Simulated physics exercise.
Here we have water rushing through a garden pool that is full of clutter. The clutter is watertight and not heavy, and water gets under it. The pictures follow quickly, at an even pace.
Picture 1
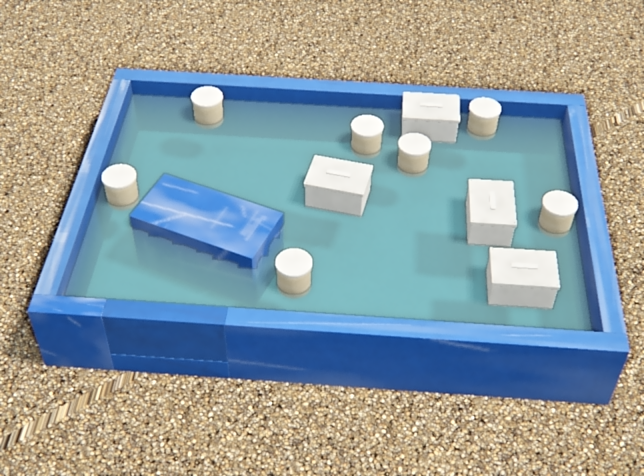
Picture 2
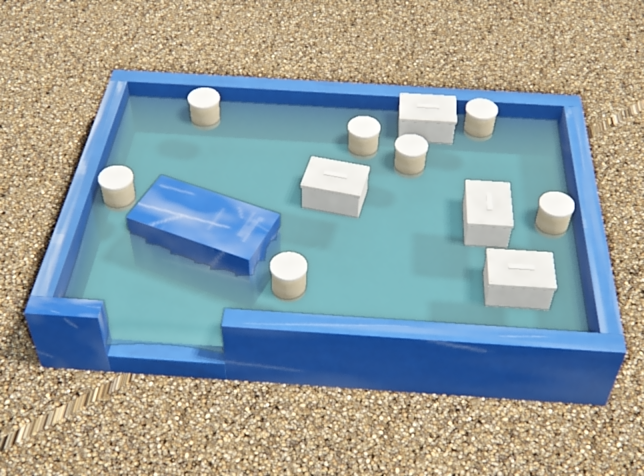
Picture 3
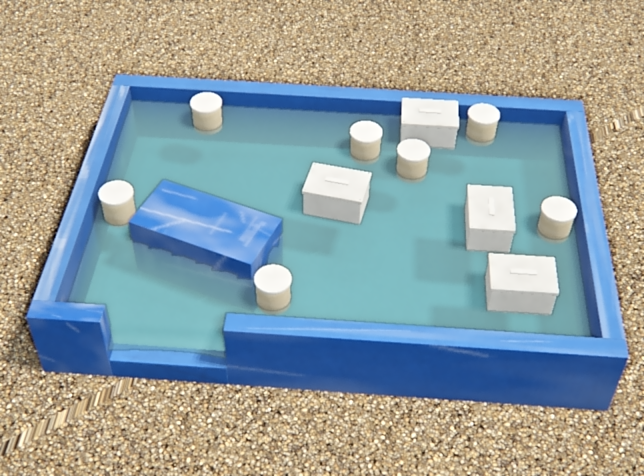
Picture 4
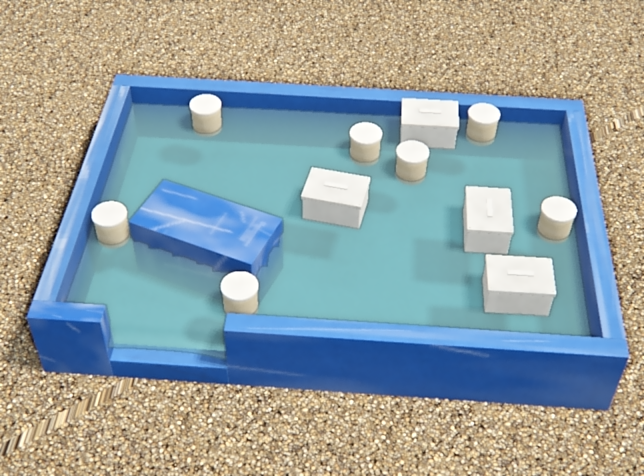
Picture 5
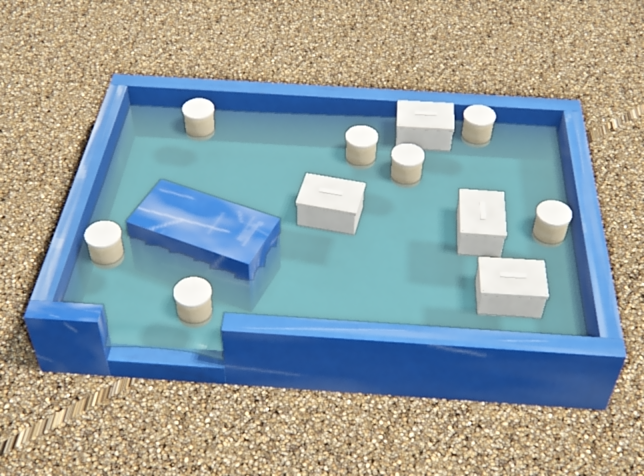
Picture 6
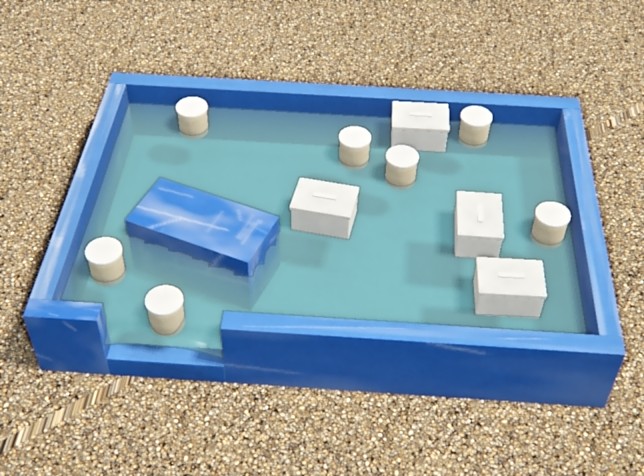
Two white pails drift toward the gap that opens in the blue pool's front wall.
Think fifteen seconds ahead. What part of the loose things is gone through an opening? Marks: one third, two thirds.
It is less than a third.
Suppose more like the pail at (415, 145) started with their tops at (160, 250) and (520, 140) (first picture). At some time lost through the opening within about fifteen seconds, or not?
In turn: Gone, inside.
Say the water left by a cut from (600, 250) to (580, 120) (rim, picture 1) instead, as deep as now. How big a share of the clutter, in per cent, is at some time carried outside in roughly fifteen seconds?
Roughly 70 per cent.
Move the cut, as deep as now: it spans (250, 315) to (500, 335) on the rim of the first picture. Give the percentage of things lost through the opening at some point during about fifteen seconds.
I make it 40 per cent.
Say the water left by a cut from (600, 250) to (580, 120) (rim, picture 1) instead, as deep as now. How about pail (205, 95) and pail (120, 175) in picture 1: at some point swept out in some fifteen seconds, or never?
In that order: Inside, kept in.
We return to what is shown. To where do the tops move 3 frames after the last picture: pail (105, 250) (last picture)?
Around (138, 292).
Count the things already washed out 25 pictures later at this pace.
That makes 1.
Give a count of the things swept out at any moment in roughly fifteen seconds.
That makes 1.
A moment on, 1 of 11 are out; 10 afloat.
Next, 1 of 11 are out; 10 afloat.
Later, 1 of 11 are out; 10 afloat.
In the end, 1 of 11 are out; 10 afloat.
